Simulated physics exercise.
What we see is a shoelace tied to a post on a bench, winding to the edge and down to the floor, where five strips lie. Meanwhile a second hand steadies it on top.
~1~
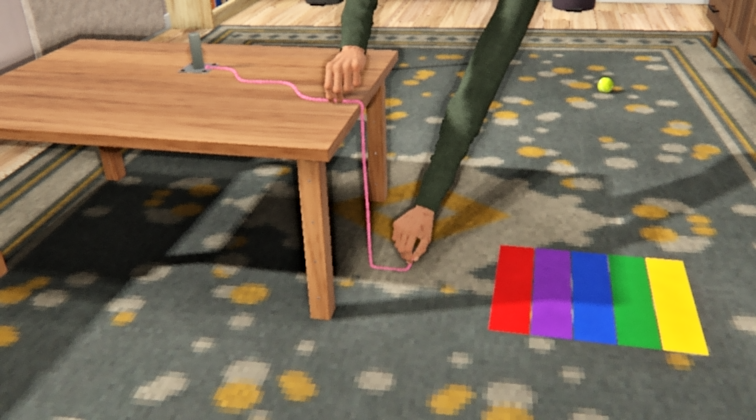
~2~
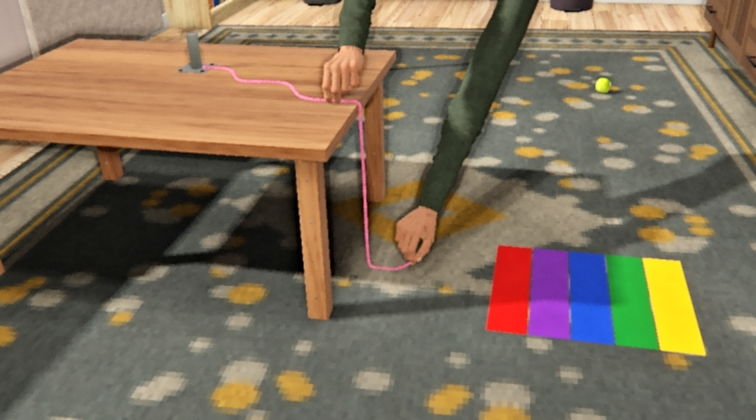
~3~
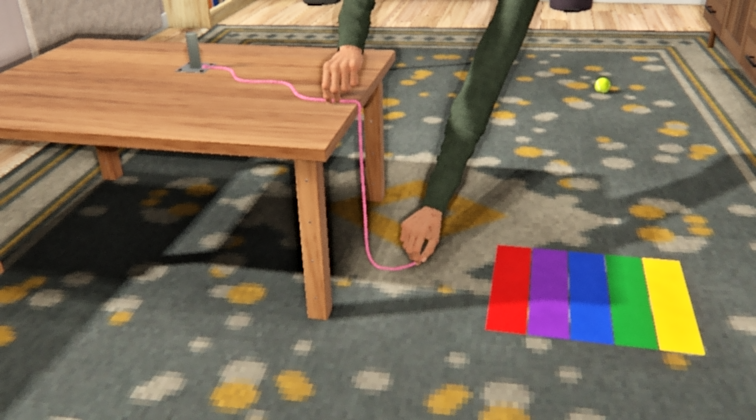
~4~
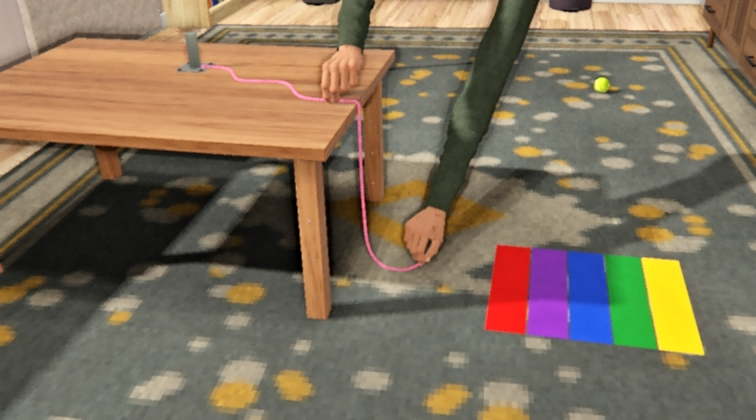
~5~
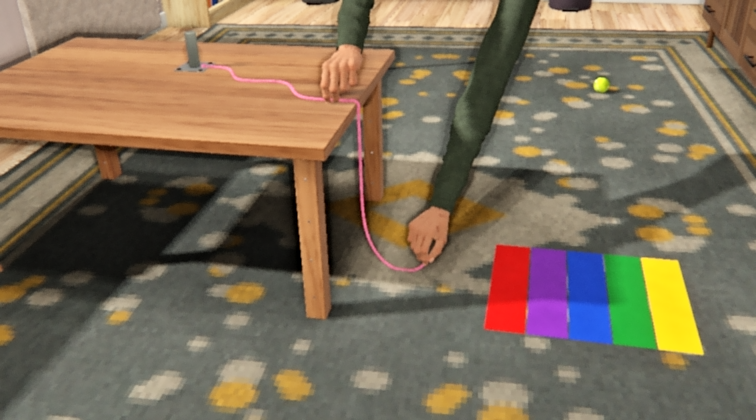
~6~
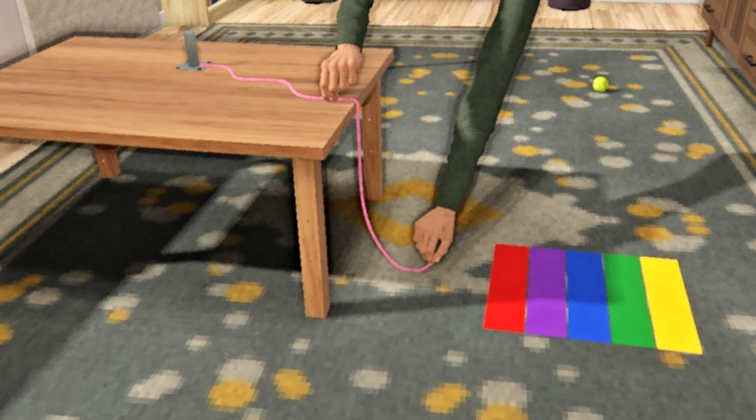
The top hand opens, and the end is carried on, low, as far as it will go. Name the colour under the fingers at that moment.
Purple.
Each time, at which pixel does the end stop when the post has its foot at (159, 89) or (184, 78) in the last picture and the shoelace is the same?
In that order: (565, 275) and (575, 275).
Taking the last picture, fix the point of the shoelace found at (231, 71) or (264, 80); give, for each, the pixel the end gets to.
The places are (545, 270) and (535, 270).
Soon after, end near (487, 266); short of the strips.
Then, end near (528, 270); over red.
At full stretch, end near (552, 272); over purple. Over purple.
